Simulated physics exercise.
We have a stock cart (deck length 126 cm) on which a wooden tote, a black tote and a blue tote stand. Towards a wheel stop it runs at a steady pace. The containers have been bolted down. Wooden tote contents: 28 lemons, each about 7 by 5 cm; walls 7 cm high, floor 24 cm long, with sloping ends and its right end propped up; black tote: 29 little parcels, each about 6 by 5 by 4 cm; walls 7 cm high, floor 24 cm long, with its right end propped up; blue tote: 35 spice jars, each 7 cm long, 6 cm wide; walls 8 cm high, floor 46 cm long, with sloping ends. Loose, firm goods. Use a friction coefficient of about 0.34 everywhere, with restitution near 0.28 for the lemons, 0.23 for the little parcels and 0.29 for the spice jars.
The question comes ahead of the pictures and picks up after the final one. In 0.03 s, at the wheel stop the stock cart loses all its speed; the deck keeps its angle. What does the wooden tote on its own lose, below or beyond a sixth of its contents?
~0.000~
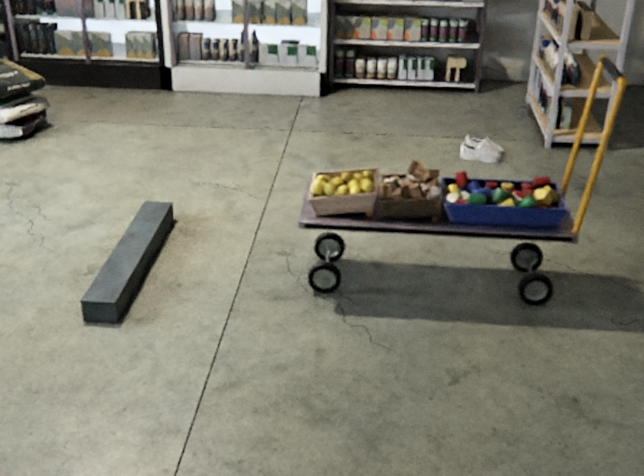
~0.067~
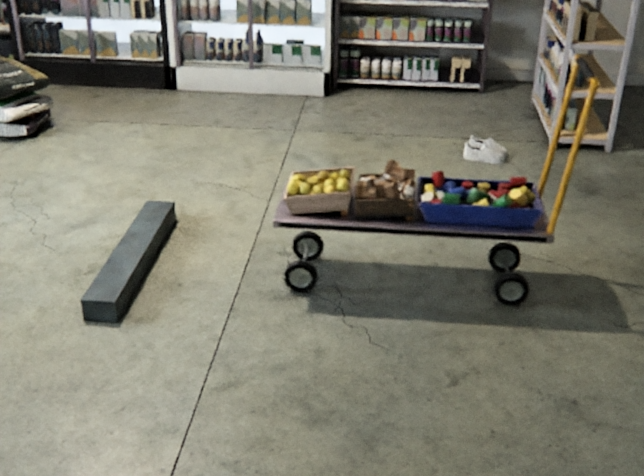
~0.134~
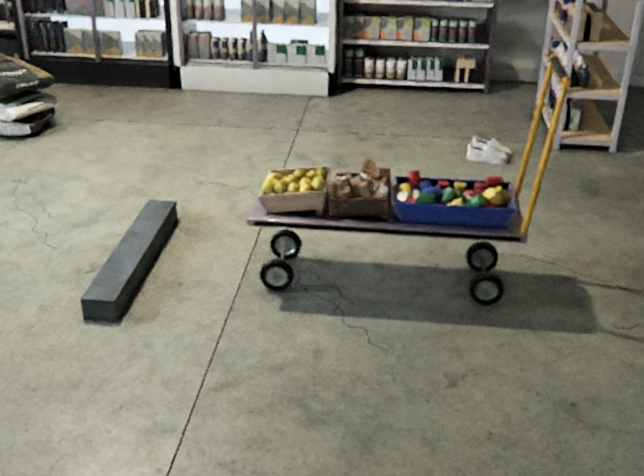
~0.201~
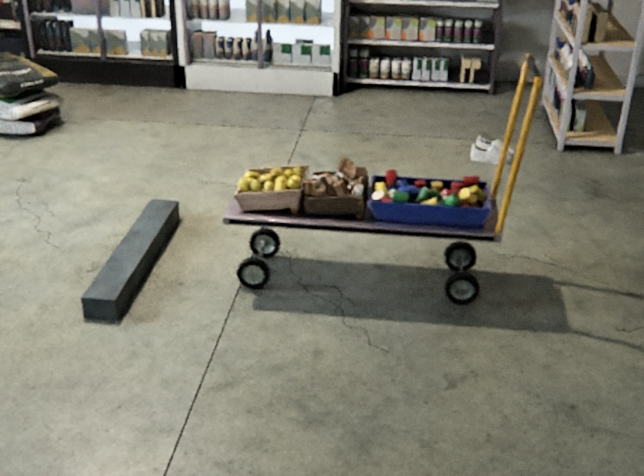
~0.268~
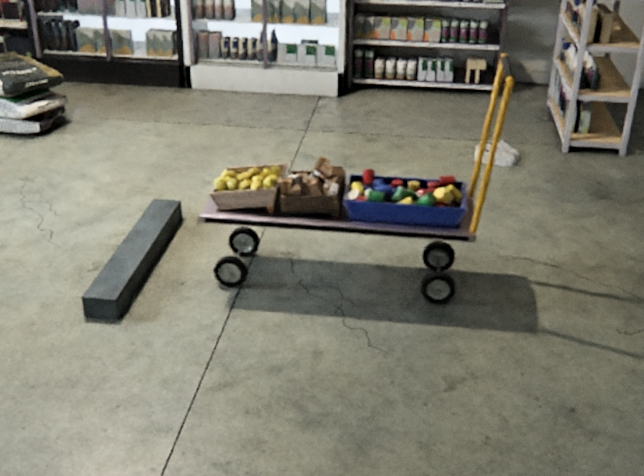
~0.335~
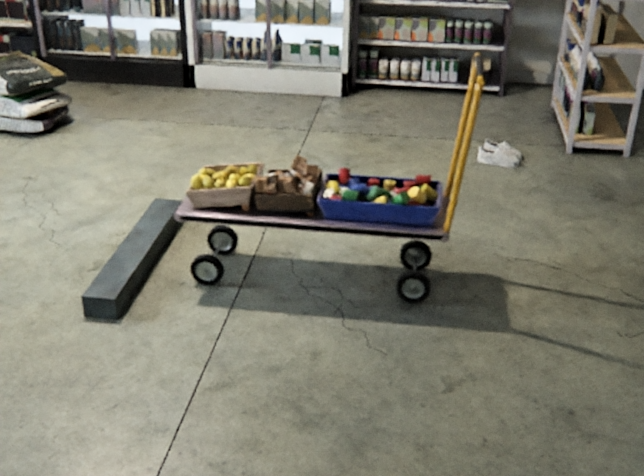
My guess is the spilled share will top a sixth.
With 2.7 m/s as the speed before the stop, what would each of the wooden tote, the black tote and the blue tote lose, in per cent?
Wooden tote 40 %, black tote 30 %, blue tote 30 %.
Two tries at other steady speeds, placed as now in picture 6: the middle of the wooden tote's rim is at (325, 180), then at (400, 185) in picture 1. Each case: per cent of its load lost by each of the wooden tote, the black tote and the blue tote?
For the wooden tote it's 10 % and then 40 %, for the black tote 0 % and then 20 %, and for the blue tote 0 % and then 30 %.
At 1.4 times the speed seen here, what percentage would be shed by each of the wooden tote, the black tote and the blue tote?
In that case the wooden tote sheds 40 per cent, the black tote 20 per cent and the blue tote 30 per cent.
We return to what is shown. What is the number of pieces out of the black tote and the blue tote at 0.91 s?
Estimated count: Black tote around 3, blue tote around 3.
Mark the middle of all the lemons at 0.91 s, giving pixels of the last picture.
Roughly (165, 181).
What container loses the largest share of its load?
That would be the wooden tote.
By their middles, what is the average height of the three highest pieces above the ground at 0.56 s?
Roughly 58 centimetres.
After 0.46 s, the wheels strike.
After 0.56 s, the wooden tote is down by 2 of 28, the black tote is down by 1 of 29 and the blue tote has all 35.
After 0.68 s, the wooden tote is down by 5 of 28, the black tote is down by 2 of 29 and the blue tote is down by 2 of 35.
After 0.91 s, the wooden tote is down by 7 of 28, the black tote is down by 3 of 29 and the blue tote is down by 3 of 35.
Final count (at 1.41 s), the wooden tote is down by 7 of 28, the black tote is down by 3 of 29 and the blue tote is down by 2 of 35. Asked share, 7 of 28, 25 per cent.
